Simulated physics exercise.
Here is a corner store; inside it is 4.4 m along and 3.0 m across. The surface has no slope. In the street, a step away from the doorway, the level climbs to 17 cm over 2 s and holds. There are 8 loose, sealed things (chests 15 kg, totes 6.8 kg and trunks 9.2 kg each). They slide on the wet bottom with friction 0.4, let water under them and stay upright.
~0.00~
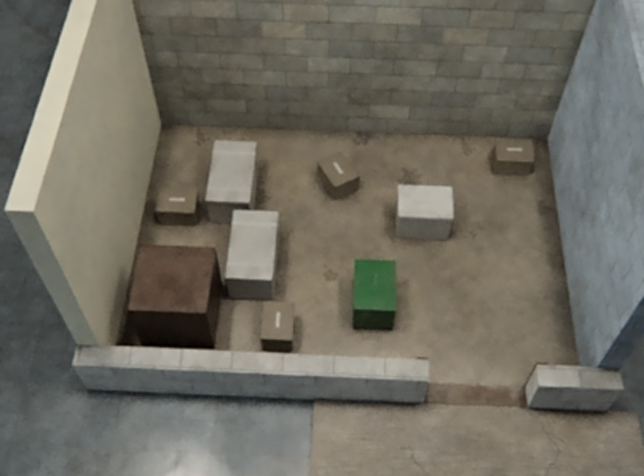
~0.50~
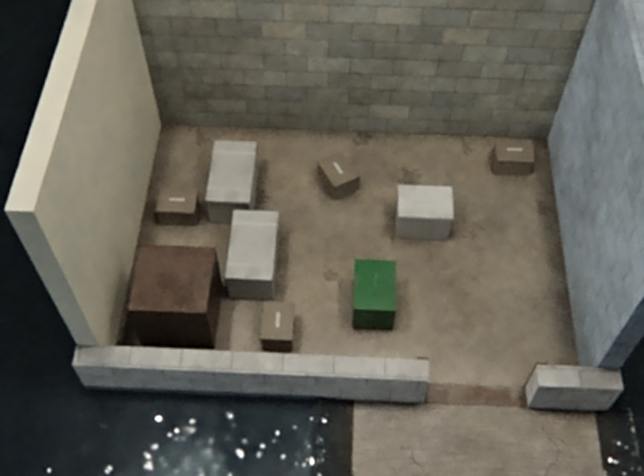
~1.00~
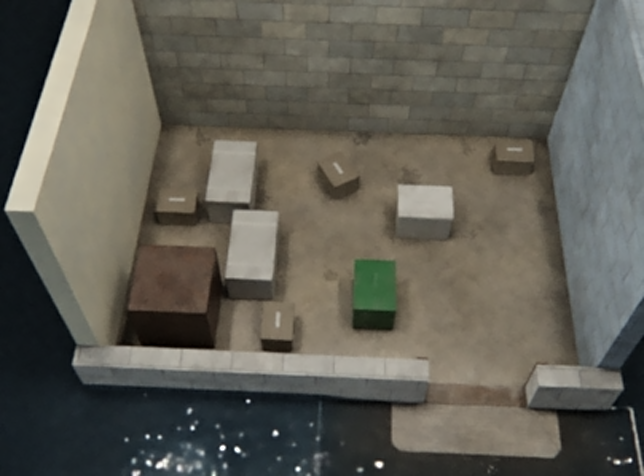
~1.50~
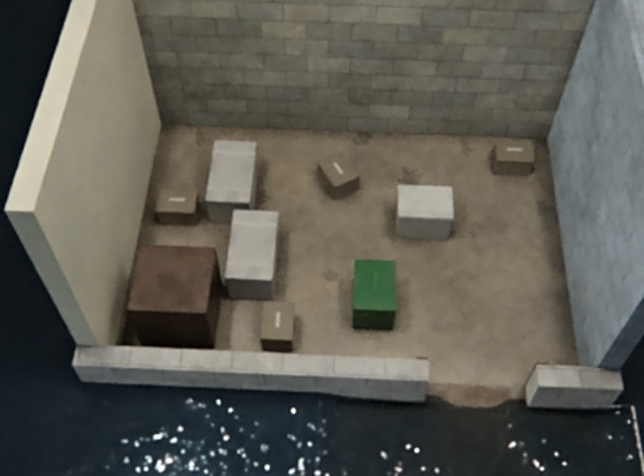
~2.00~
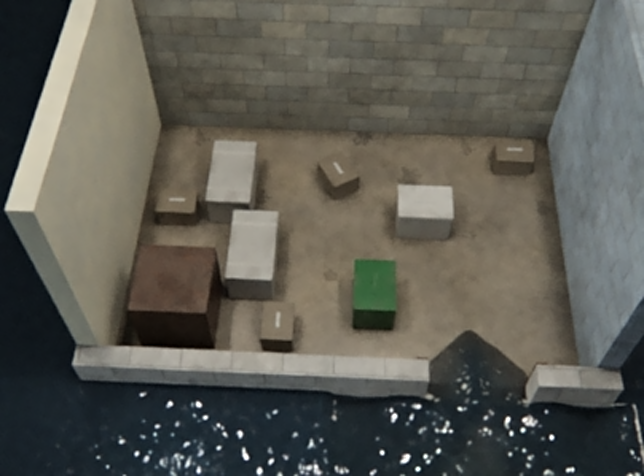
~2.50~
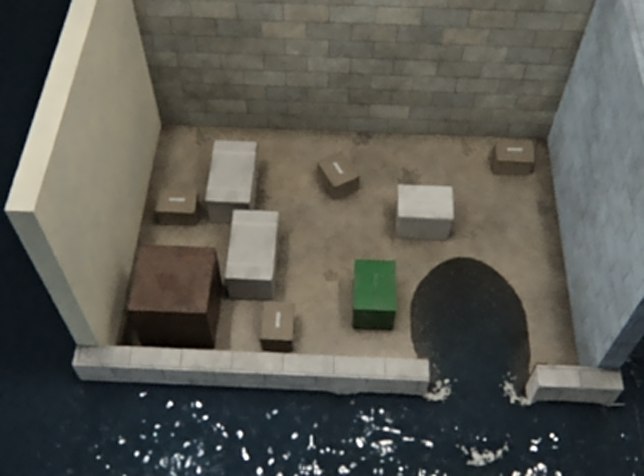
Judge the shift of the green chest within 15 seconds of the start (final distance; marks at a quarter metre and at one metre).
Green chest slides a little.
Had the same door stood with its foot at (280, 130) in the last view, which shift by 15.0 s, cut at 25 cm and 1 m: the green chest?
In that case the green chest travels far.
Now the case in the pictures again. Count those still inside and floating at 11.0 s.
At that moment 6.
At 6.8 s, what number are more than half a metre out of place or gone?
By then 2.
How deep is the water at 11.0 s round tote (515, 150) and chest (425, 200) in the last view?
About 10 and 11 cm.
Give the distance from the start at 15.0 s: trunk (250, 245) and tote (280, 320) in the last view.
In turn: 140 cm, 120 cm.
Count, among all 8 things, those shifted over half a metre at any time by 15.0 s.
That makes 8.
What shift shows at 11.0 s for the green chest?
About 0 cm.
After 3.5 s the green chest is near (375, 284), 0.0 m from its start, aground; 0 afloat.
After 6.8 s the green chest is near (375, 284), 0.0 m from its start, aground; 2 afloat.
After 11.0 s the green chest is near (375, 284), 0.0 m from its start, aground; 6 afloat.
After 15.0 s the green chest is near (425, 235), 0.8 m from its start, afloat; 7 afloat.
